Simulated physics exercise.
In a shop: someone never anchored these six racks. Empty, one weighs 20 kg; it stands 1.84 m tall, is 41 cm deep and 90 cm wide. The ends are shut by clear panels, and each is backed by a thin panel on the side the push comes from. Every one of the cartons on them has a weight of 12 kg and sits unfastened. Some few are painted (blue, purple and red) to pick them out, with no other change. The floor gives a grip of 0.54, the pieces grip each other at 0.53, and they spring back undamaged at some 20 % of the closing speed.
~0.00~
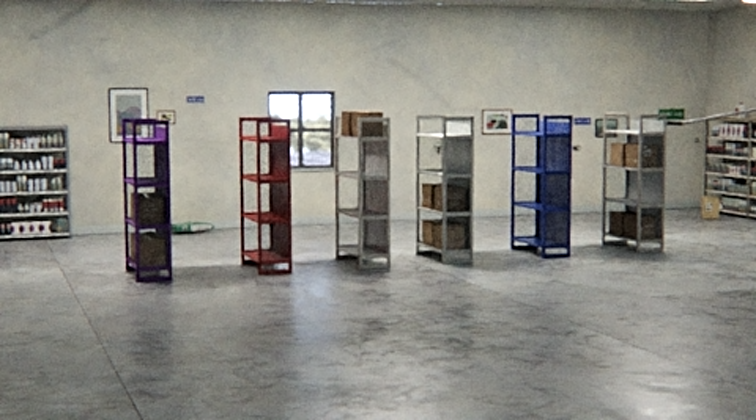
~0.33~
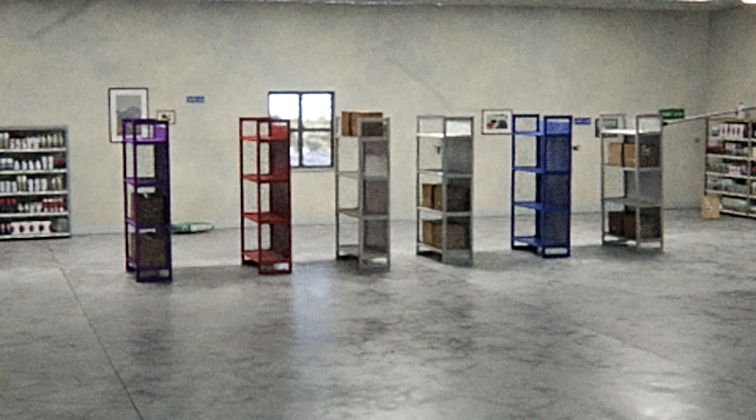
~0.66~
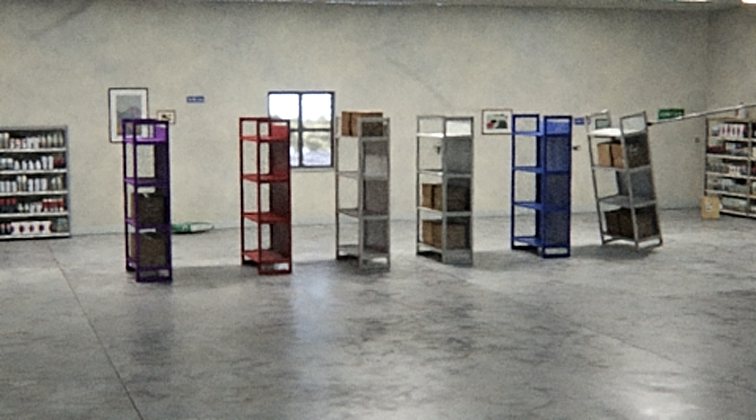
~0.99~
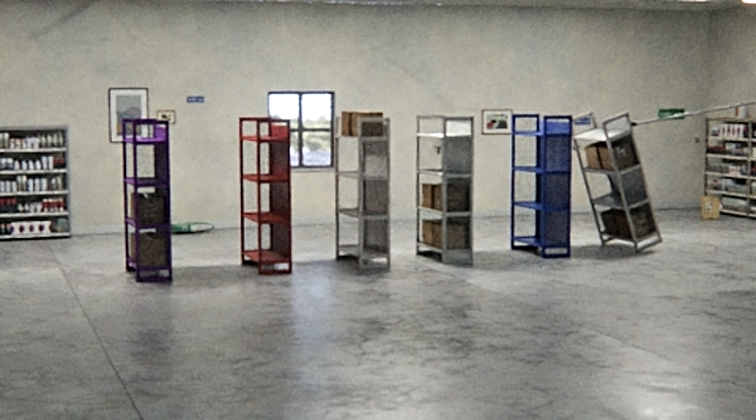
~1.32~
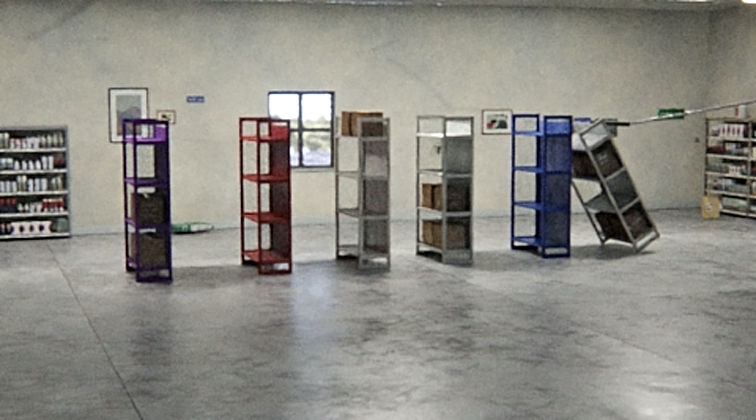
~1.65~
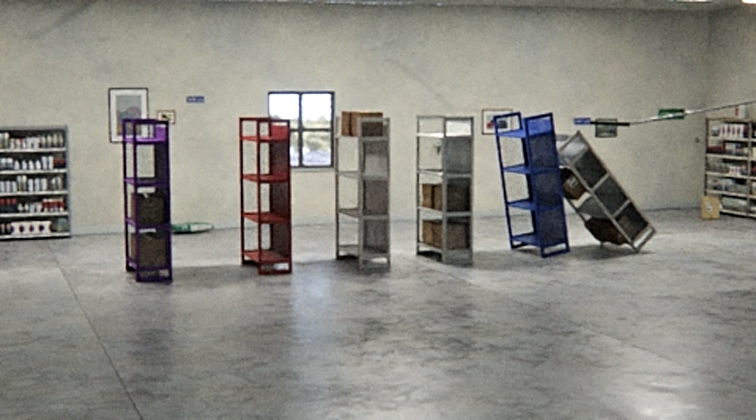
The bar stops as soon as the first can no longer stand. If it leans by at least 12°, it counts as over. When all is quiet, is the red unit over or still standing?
That unit ends up down.
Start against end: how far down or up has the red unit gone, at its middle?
45 cm lower.
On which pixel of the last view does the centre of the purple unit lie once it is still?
Around (47, 263).
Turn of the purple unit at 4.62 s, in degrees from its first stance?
Roughly 60 degrees.
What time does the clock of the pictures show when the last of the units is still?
About 5.0 s.
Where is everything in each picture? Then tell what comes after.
In the first picture (places mark the middle of the side facing us), pole end (681, 124) 18 cm from the first unit; red unit (275, 197); purple unit (153, 201); blue unit (527, 185); the rest undisturbed.
Pole end (666, 124) pushing; red unit (275, 197), in the second picture.
Pole end (651, 124) pushing; red unit (275, 197); the rest undisturbed, in the third picture.
Pole end (636, 124) pushing; red unit (275, 197); the rest undisturbed, in the fourth picture.
Pole end (629, 125) stopped; red unit (275, 197); the rest undisturbed, in the fifth picture.
Pole end (629, 125) stopped; red unit (275, 197); blue unit (517, 186) leaning 9°; purple unit (153, 201); one has shifted, in the sixth picture.
After 2.22 s, 4 cartons spilt or dropped; 2 of the 5 other units over; red unit unmoved; blue unit leaning 41°.
After 3.48 s, 6 cartons spilt or dropped; 3 of the 5 other units over; red unit unmoved; blue unit leaning 59°.
After 4.62 s, 12 cartons spilt or dropped; 5 of the 5 other units over; red unit leaning 68°; blue unit leaning 68°.
At rest (5.3 s), 14 cartons spilt or dropped; 5 of the 5 other units over; red unit leaning 74°; purple unit lying flat; blue unit leaning 68°. Not one is left standing. As the last picture would show them, middles, red unit near (177, 236), purple unit near (47, 263).
